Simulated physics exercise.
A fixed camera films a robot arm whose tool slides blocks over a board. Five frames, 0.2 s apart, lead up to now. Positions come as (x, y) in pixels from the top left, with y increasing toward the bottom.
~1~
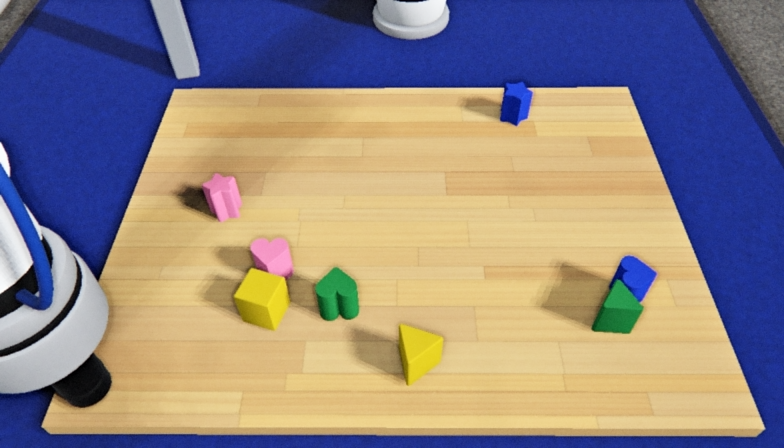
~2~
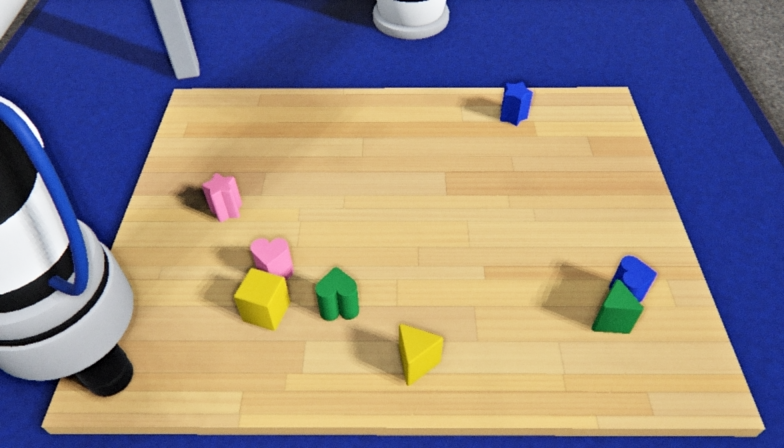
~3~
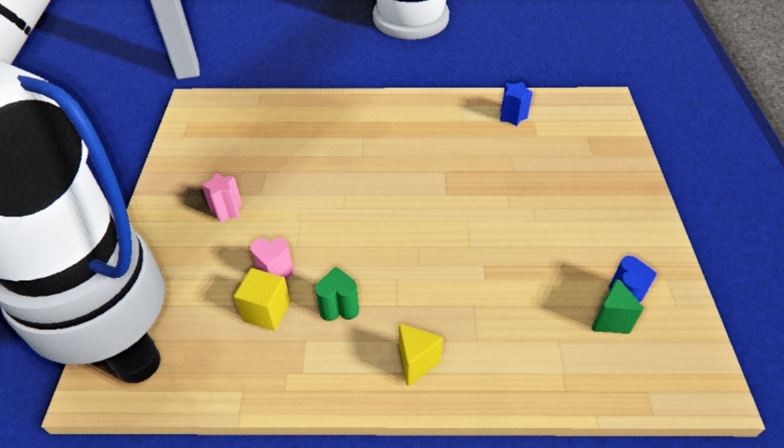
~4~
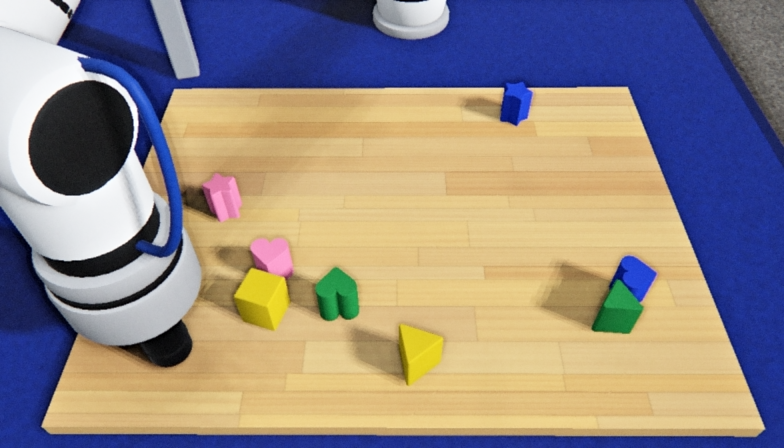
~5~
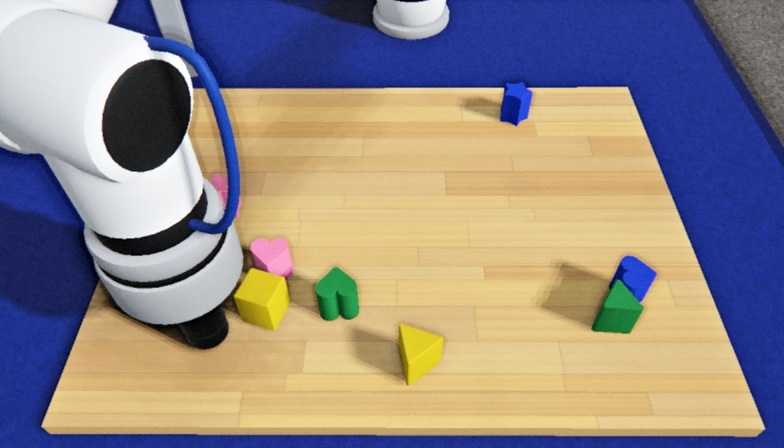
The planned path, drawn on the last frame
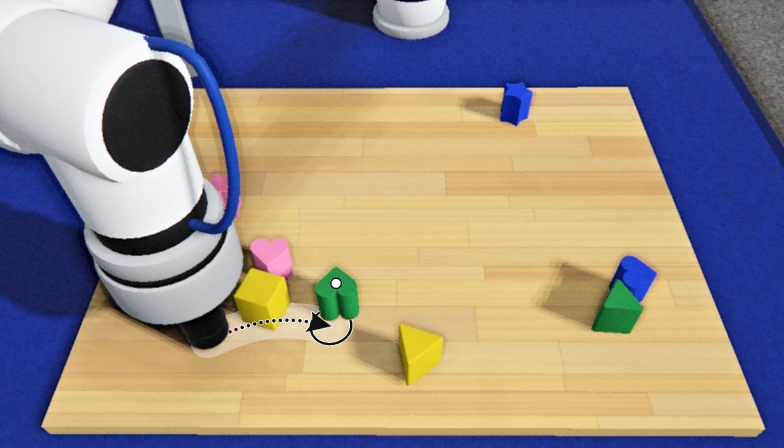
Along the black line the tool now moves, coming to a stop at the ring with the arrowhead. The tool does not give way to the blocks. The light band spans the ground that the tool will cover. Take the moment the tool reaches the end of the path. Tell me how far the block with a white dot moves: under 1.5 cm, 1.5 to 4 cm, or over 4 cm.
The shift is from 1.5 to 4 cm.
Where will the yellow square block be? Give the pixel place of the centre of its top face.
I'd guess (304, 263).
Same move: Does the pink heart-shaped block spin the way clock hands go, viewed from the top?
I'd say no.
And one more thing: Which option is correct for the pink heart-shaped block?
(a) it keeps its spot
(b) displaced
b.
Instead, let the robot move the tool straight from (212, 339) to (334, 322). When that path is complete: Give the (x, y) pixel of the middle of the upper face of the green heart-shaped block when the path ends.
It ends at (363, 273).
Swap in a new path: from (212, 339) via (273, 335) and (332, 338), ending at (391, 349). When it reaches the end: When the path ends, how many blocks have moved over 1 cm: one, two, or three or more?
In total, one block gets moved by over 1 cm.
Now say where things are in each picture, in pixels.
Tool's lower end at (90, 388); yellow square block at (259, 286); pink heart-shaped block at (269, 249); green heart-shaped block at (336, 283); yellow three-sided block at (417, 341), in the first picture.
Tool at (112, 378); blocks still, in the second picture.
Tool at (139, 365); blocks still, in the third picture.
Tool at (172, 350); blocks still, in the fourth picture.
Tool at (209, 332); yellow square block at (259, 286); pink heart-shaped block at (269, 249); green heart-shaped block at (336, 283); yellow three-sided block at (417, 341), in the fifth picture.
Drawn move, from (212, 339) via (252, 325) and (292, 320), ending at (331, 326); the dot is on the green heart-shaped block.
On the path given first. One third of the way, tool at (249, 318); yellow square block at (278, 276), turned 15° clockwise; pink heart-shaped block at (274, 244), turned 30° anticlockwise.
Two thirds of the way, tool at (291, 313); yellow square block at (303, 264); pink heart-shaped block at (280, 240), turned 65° anticlockwise.
At the end, tool at (330, 319); yellow square block at (304, 263); pink heart-shaped block at (280, 240), turned 65° anticlockwise; green heart-shaped block at (359, 278), turned 40° anticlockwise; yellow three-sided block still.
